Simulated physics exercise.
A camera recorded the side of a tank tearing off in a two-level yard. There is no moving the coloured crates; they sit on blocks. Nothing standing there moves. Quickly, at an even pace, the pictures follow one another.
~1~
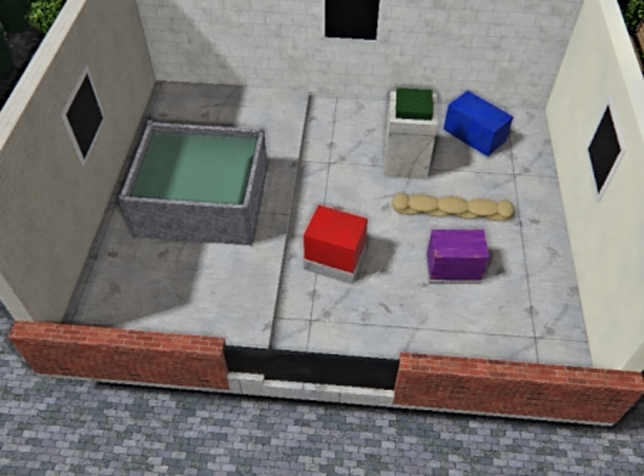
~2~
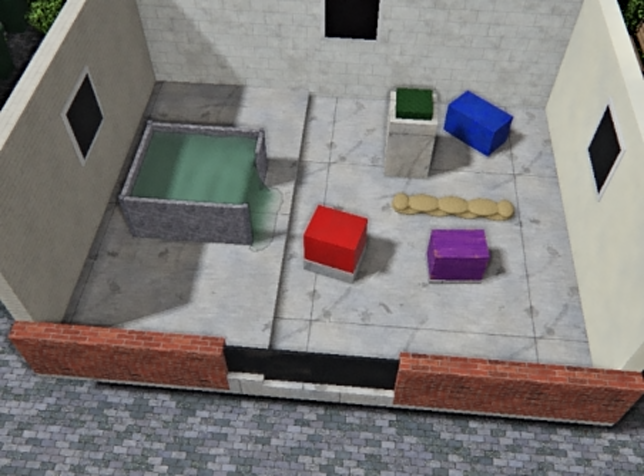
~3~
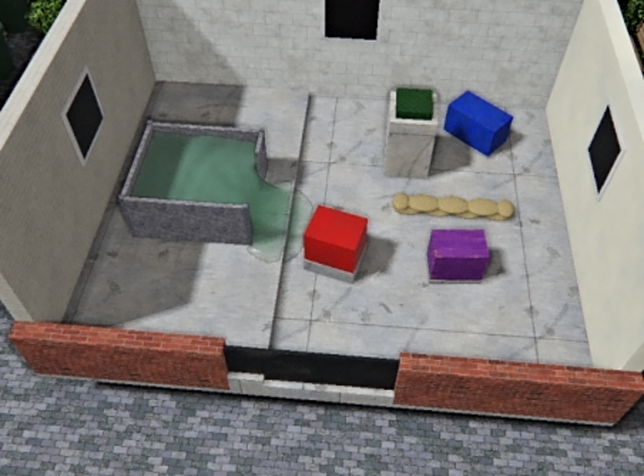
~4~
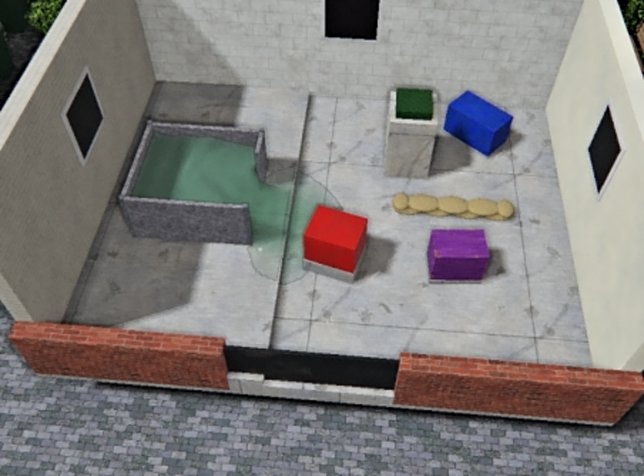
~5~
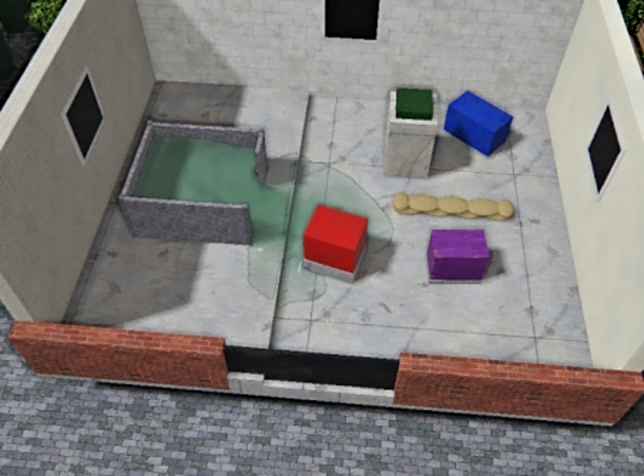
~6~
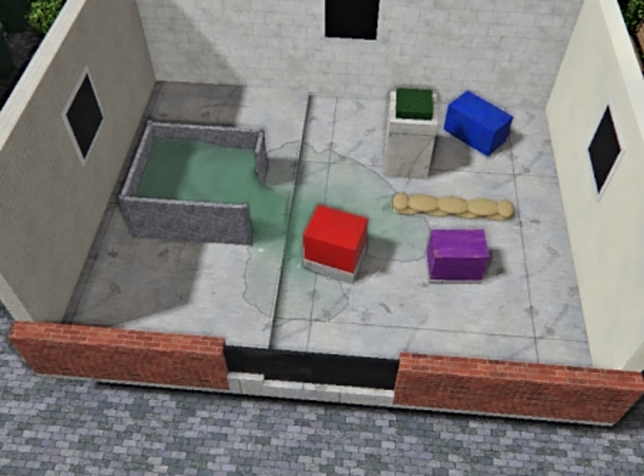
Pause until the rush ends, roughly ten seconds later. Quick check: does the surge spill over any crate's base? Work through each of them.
Result: Purple crate wet, red crate wet, blue crate wet.
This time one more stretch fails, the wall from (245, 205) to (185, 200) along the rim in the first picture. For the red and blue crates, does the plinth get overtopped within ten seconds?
My reading: Red stays dry; blue is soaked.
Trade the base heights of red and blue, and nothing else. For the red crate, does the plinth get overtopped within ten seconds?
Red crate: Flooded.
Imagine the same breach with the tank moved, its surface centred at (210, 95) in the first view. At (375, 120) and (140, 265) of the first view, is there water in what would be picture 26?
The first is wetted, and then the second is not reached.
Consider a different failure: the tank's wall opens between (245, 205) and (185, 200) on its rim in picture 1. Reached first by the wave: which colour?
That would be the red one.
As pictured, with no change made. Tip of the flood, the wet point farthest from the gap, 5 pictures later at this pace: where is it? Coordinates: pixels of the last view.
Close to (558, 228).
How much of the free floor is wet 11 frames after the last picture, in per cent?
About 45 in a hundred.
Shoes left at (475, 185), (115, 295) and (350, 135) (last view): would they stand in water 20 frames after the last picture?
Status by point, in sequence: Waterlogged; unwetted; waterlogged.
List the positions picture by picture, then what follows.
The first frame shows the water tank at (196, 167) is whole and still.
In the second frame, water pours out at (253, 205) and has run to (253, 248).
In the third frame, the front is at (306, 205), out from the gap at (253, 206).
In the fourth frame, water pours out at (253, 207) and has run to a hidden place.
In the fifth frame, water pours out at (253, 207) and has run to (386, 238).
In the sixth frame, the front is at (426, 244), out from the gap at (253, 207).
A moment on, water covers 30 % of the floor; the purple crate water round its plinth, the red crate water round its plinth, the blue crate not reached.
Next, water covers 45 % of the floor; the purple crate water round its plinth, the red crate water round its plinth, the blue crate water round its plinth.
Then, water covers 55 % of the floor; the purple crate water round its plinth, the red crate water round its plinth, the blue crate water round its plinth.
Later, water covers 60 % of the floor; the purple crate water round its plinth, the red crate water round its plinth, the blue crate water round its plinth.
In the end, water covers 60 % of the floor; the purple crate was topped, the red crate was topped, the blue crate was topped.
